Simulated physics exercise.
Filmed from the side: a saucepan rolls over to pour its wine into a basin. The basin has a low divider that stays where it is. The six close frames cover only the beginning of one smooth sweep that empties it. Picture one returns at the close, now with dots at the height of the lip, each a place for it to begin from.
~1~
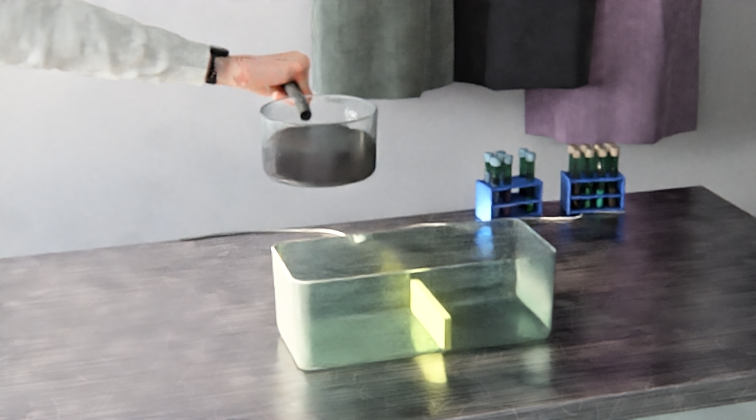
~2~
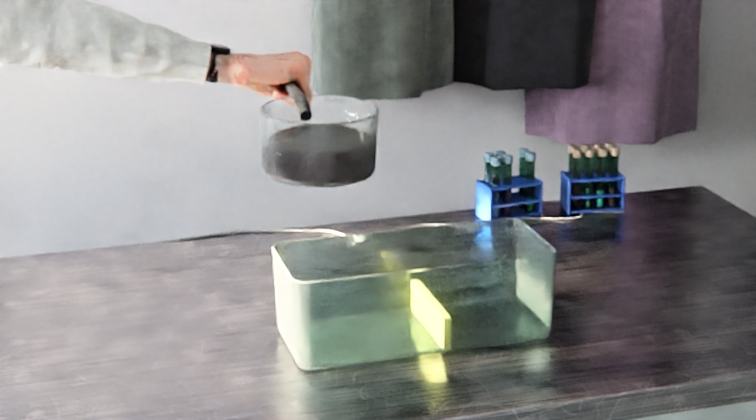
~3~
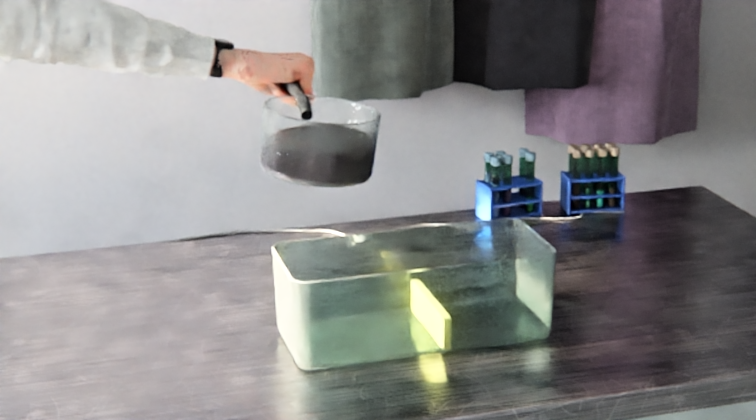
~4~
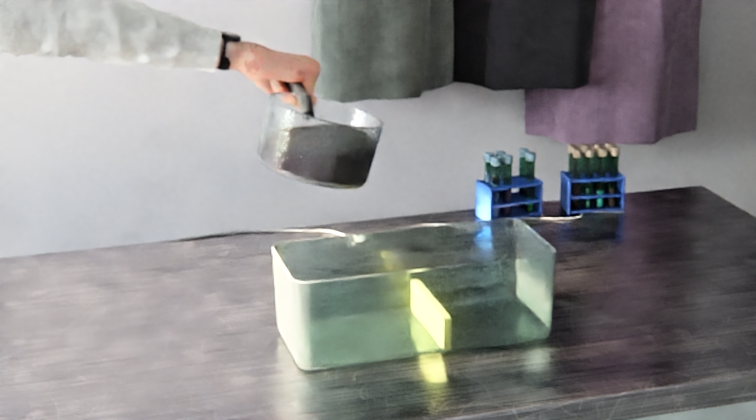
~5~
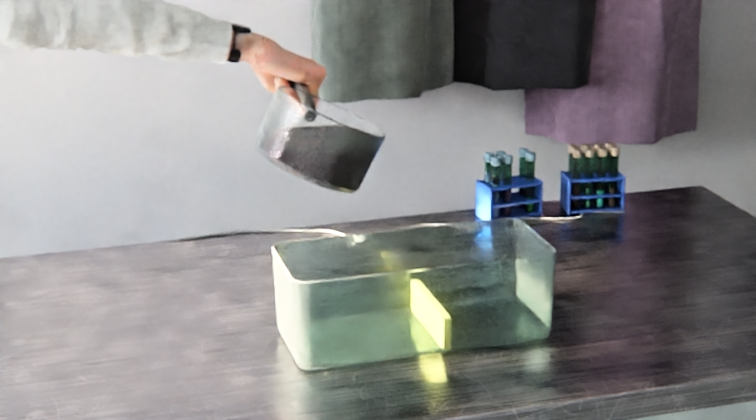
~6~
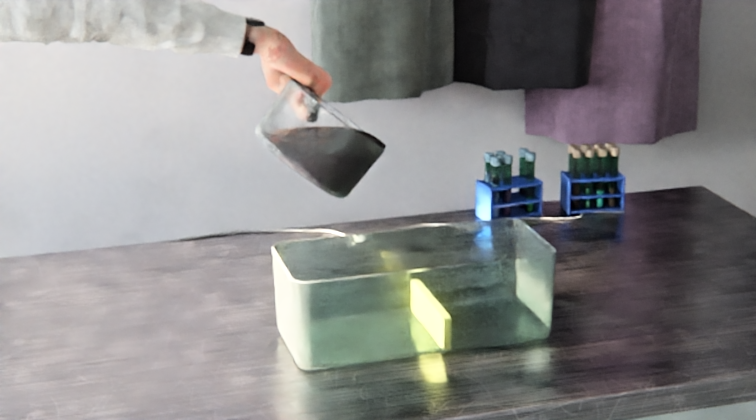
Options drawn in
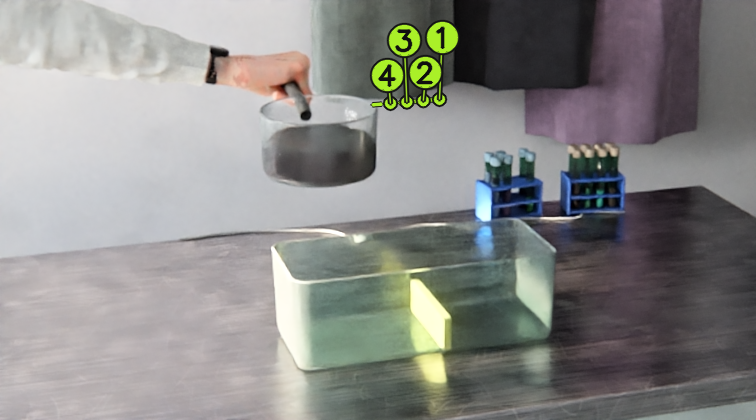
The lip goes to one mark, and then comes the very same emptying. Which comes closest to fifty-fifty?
The best dot is 4.
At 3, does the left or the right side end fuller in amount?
The right side.
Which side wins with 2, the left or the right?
More ends on the right.
In lime, 1 at (439, 99); 2 at (423, 100); 3 at (406, 102); 4 at (390, 103).
Choosing 1, about 6 % ends left of the wall and 93 % right of it.
Choosing 2, about 6 % ends left of the wall and 93 % right of it.
Choosing 3, about 28 % ends left of the wall and 71 % right of it.
Choosing 4, about 51 % ends left of the wall and 49 % right of it.
